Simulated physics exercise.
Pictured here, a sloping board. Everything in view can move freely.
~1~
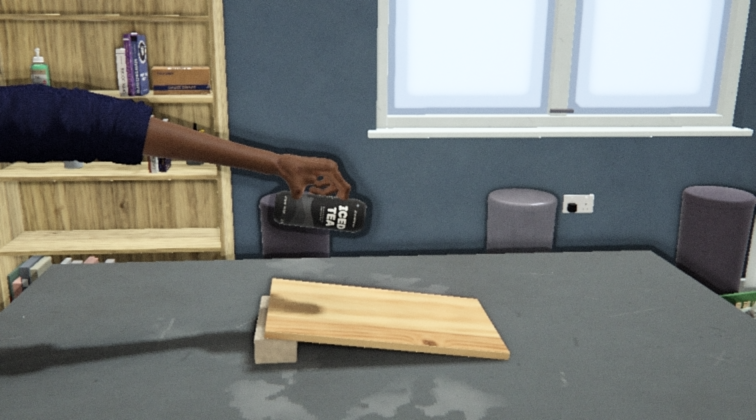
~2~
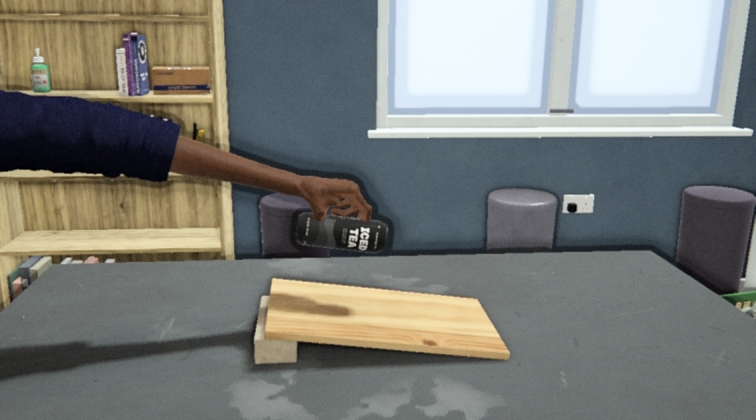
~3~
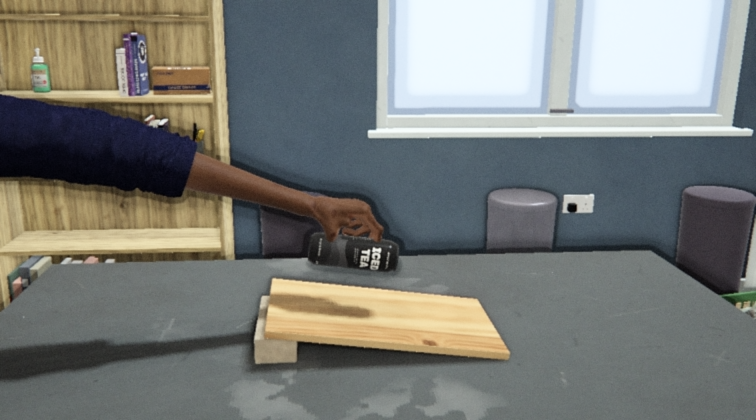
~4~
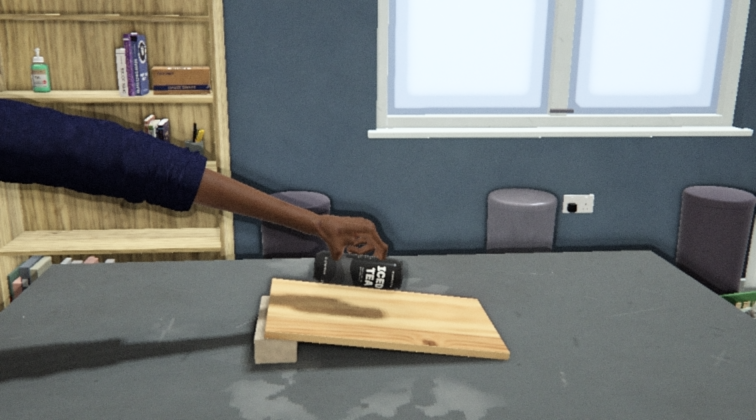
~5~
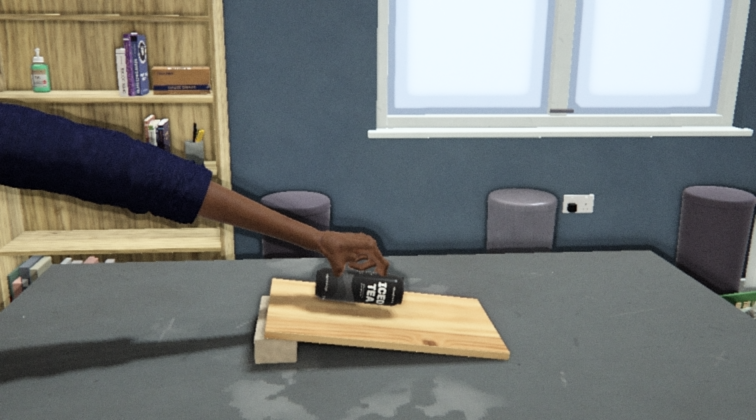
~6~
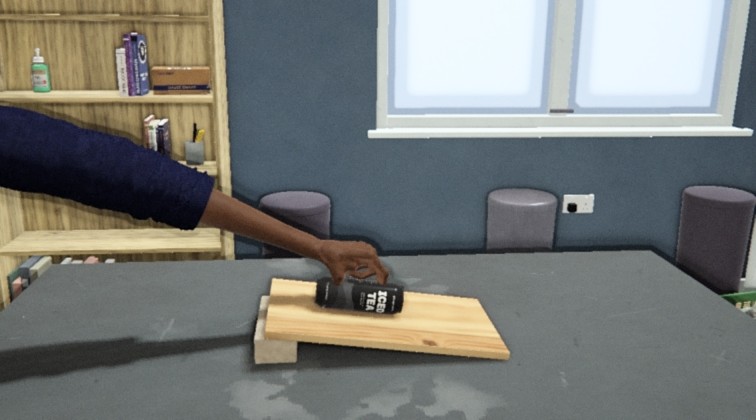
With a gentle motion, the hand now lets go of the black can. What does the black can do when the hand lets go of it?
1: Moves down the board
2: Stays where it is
The answer is 2.
Then, 0.20 s after the last picture, nothing has stirred.
Then, 0.40 s after the last picture, black can resting near (359, 295).
At rest, it is in place. Seen from the same camera at the end, black can near (359, 295). The black can remains at rest.
